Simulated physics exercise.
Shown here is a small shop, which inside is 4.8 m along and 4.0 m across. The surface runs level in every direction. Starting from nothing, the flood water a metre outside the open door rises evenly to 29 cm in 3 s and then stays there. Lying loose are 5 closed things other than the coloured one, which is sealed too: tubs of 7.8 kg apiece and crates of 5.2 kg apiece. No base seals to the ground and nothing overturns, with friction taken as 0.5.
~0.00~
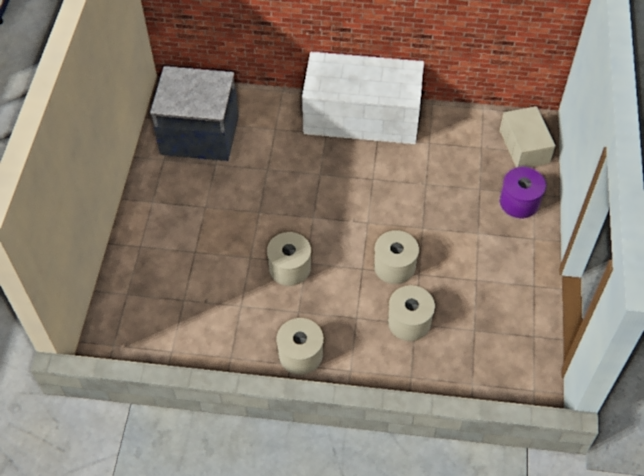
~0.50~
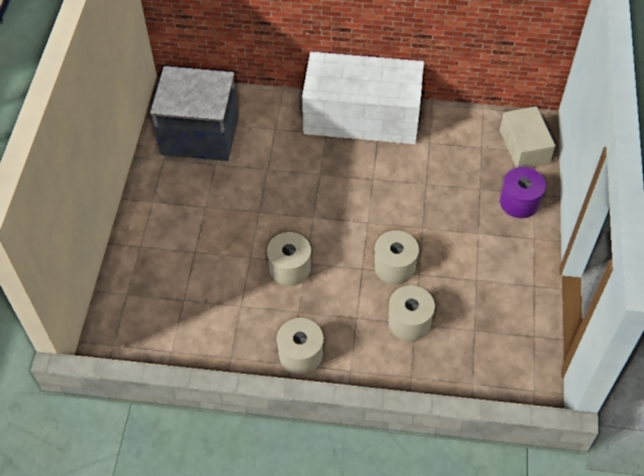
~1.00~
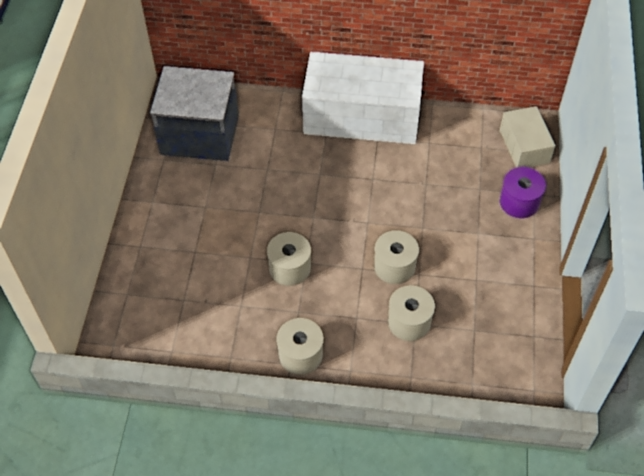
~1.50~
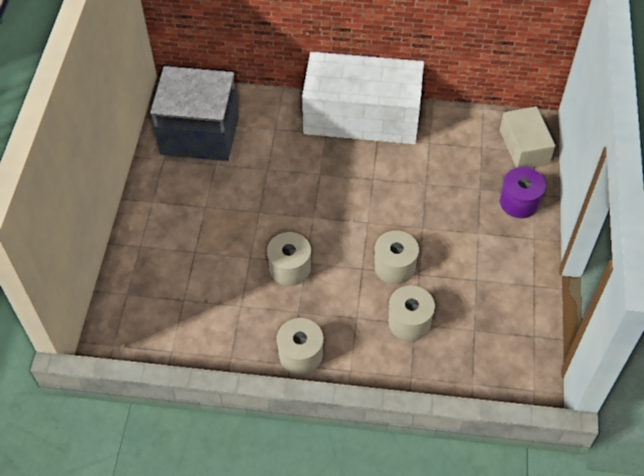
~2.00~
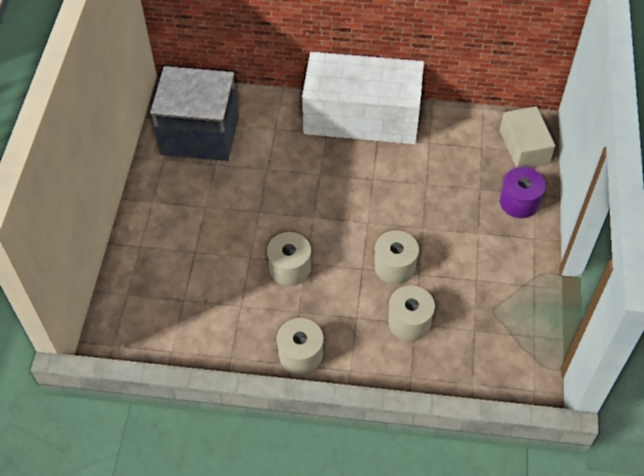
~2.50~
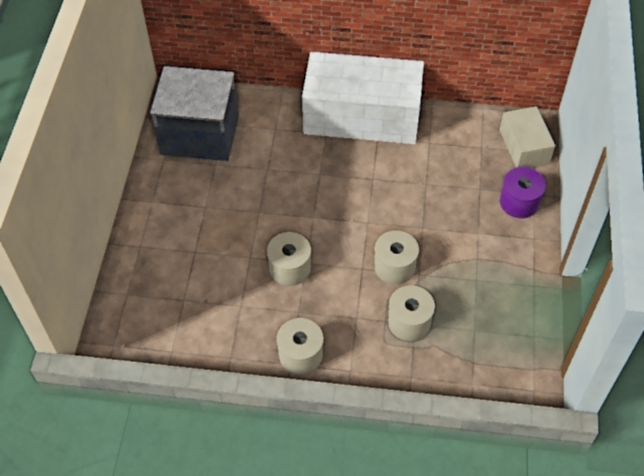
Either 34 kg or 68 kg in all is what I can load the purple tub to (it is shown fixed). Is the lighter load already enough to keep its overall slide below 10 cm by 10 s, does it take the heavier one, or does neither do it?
I reckon the lighter ballast is ample.
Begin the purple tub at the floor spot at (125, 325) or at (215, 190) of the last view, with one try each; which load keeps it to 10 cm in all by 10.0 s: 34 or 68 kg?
In turn: The lighter mass suffices; the lighter mass suffices.
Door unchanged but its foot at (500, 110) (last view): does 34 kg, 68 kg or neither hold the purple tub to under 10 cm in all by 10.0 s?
Well, then the greater option is needed.
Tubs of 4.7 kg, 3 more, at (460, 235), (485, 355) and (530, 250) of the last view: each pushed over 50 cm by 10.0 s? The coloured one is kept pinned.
Result, in turn - exceeds it; exceeds it; falls shy.
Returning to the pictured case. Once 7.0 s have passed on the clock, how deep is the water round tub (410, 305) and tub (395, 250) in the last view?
I'd estimate 15 cm for the first and 12 cm for the second.
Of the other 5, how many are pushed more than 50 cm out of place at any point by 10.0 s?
Tally: 4.
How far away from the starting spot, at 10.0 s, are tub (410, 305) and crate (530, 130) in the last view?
Shifts: 200 cm / 0 cm.
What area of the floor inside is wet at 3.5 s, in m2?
6.0 m2.
After 3.5 s the purple tub would be 0 cm from its start with 34 kg and 0 cm from its start with 68 kg; 0 cm of water round it then.
After 4.5 s the purple tub would be 0 cm from its start with 34 kg and 0 cm from its start with 68 kg; 1 cm of water round it then.
After 7.0 s the purple tub would be 0 cm from its start with 34 kg and 0 cm from its start with 68 kg; 1 cm of water round it then.
After 10.0 s the purple tub would be 0 cm from its start with 34 kg and 0 cm from its start with 68 kg; 2 cm of water round it then.
